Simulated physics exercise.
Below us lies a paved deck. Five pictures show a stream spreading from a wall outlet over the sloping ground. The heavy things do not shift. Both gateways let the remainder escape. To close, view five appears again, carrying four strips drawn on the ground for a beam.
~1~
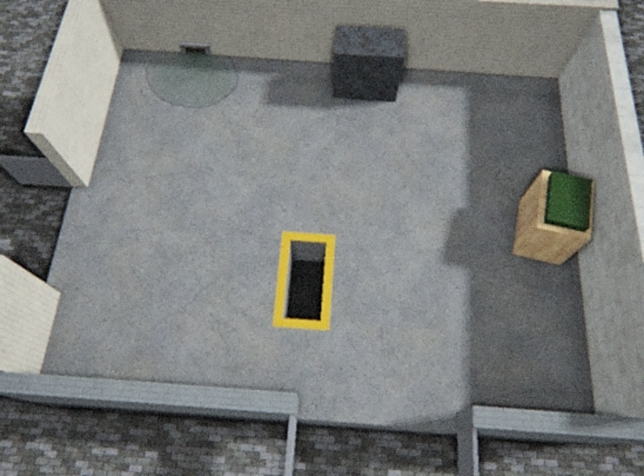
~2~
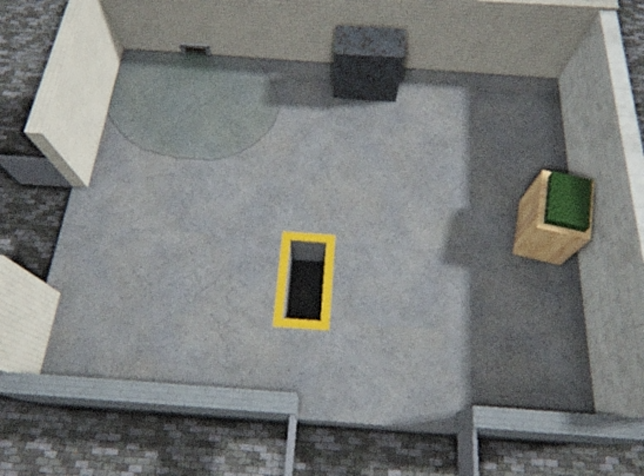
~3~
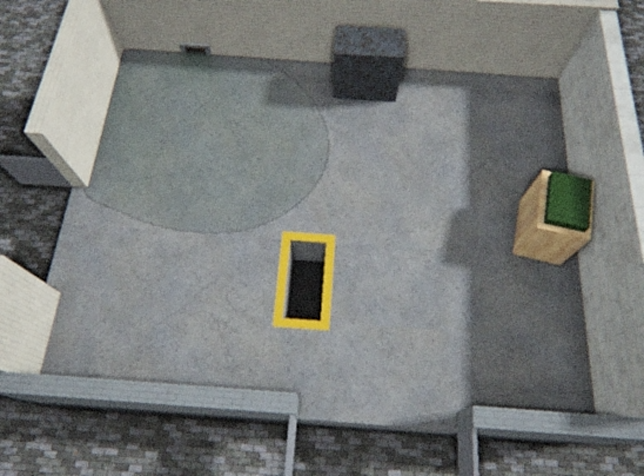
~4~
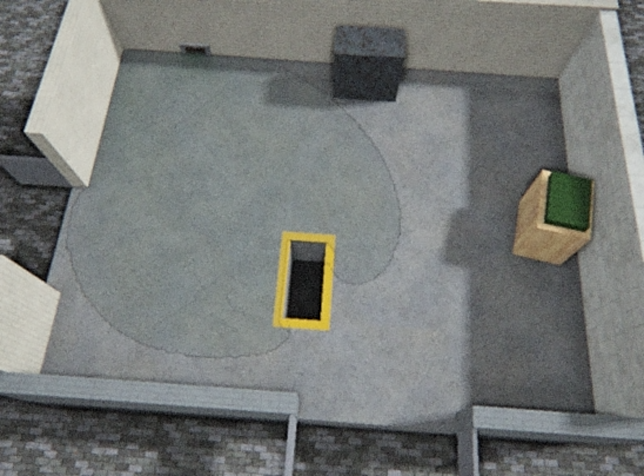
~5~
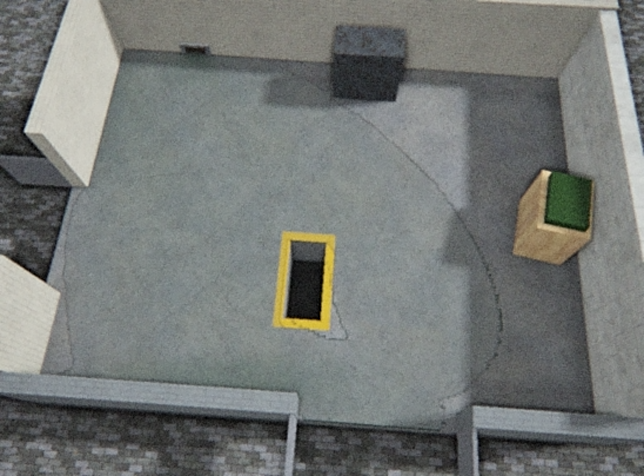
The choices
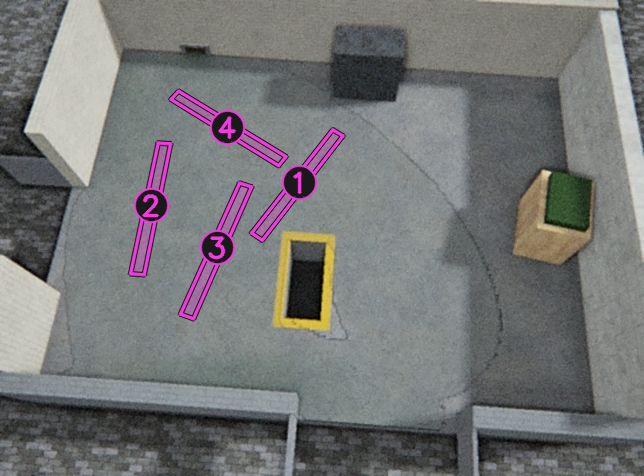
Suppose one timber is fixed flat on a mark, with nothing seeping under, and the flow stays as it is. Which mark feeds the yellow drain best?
It is 2.
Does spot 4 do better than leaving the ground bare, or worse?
Worse.
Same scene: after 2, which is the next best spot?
The answer is 3.
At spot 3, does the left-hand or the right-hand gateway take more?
More leaves on the right.
On the marked copy, 1 from (257, 236) to (337, 132); 2 from (137, 274) to (164, 143); 3 from (186, 316) to (245, 185); 4 from (174, 95) to (282, 161).
With 1, about 7 % of the stream runs into the yellow drain, about 88 % out by the gates.
With 2, about 26 % of the stream runs into the yellow drain, about 70 % out by the gates.
With 3, about 17 % of the stream runs into the yellow drain, about 79 % out by the gates.
With 4, about 9 % of the stream runs into the yellow drain, about 90 % out by the gates.
